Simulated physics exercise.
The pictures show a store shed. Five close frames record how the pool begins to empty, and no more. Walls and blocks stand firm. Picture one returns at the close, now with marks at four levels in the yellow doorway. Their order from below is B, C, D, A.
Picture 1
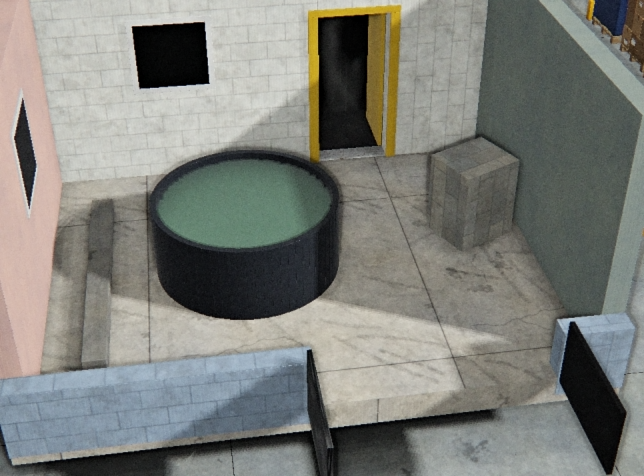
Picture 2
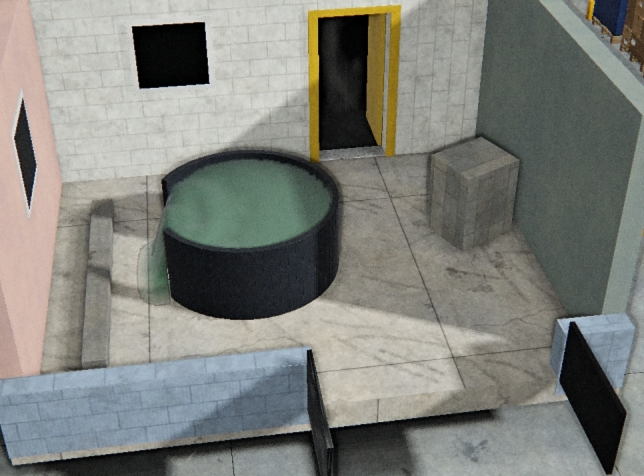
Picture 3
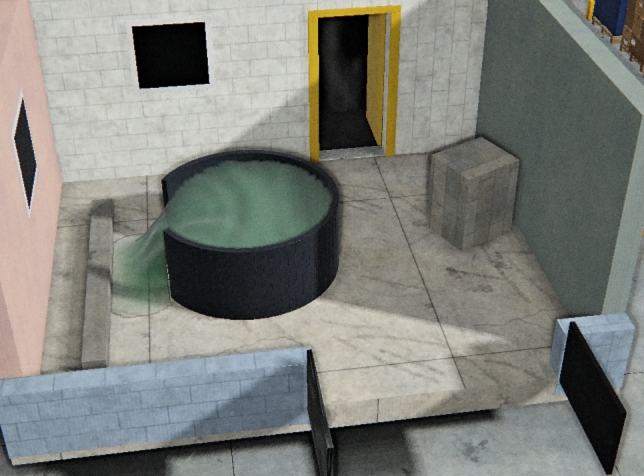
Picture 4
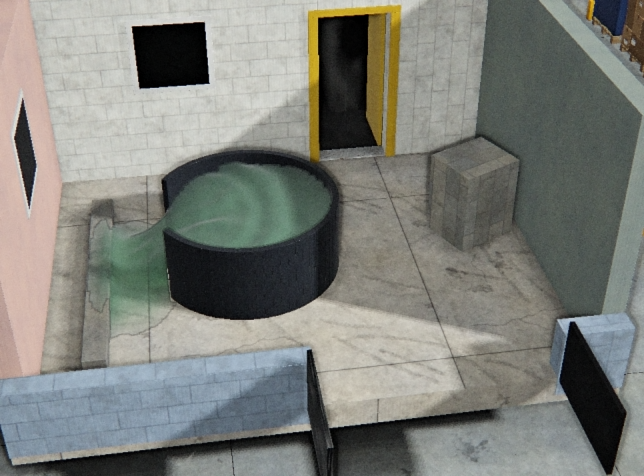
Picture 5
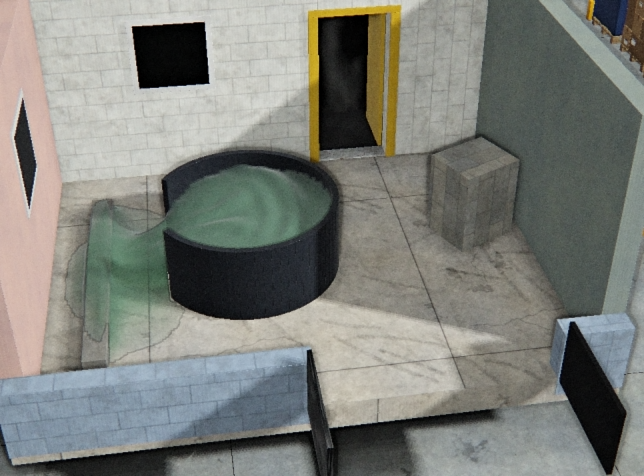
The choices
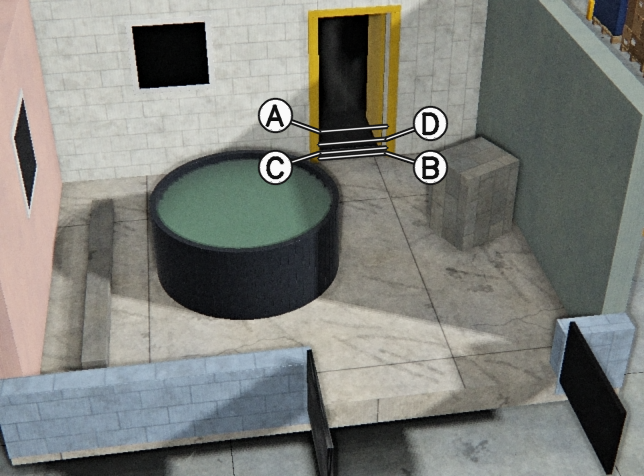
A round dark pool of still green water stood in a walled yard near a yellow doorway, then its left side opened and water poured out, spreading over the ground and the low ledge there.
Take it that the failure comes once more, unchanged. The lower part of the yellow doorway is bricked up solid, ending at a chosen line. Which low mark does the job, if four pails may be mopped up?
The limit is C.
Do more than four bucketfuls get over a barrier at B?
Yes, it does.
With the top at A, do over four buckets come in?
No, not at all.
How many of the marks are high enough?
Three.
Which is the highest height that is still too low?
B it is.
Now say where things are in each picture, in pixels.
Water in the pool at rest, its middle at (245, 203); foot of the yellow doorway at (352, 158); open gate at (436, 328), in the first picture.
In the second picture, 2 % of the ground under water, visible out to (168, 300).
In the third picture, 4 % of the ground under water, visible out to (123, 308).
In the fourth picture, 7 % of the ground under water, visible out to (110, 331).
In the fifth picture, 12 % of the ground under water, visible out to (107, 200).
In white, A at (353, 129); B at (352, 155); C at (352, 150); D at (352, 141); from the bottom up B, C, D, A.
With A, nothing gets over.
With B, about 9 bucketfuls get in.
With C, a splash gets over, under a bucket.
With D, nothing gets over.
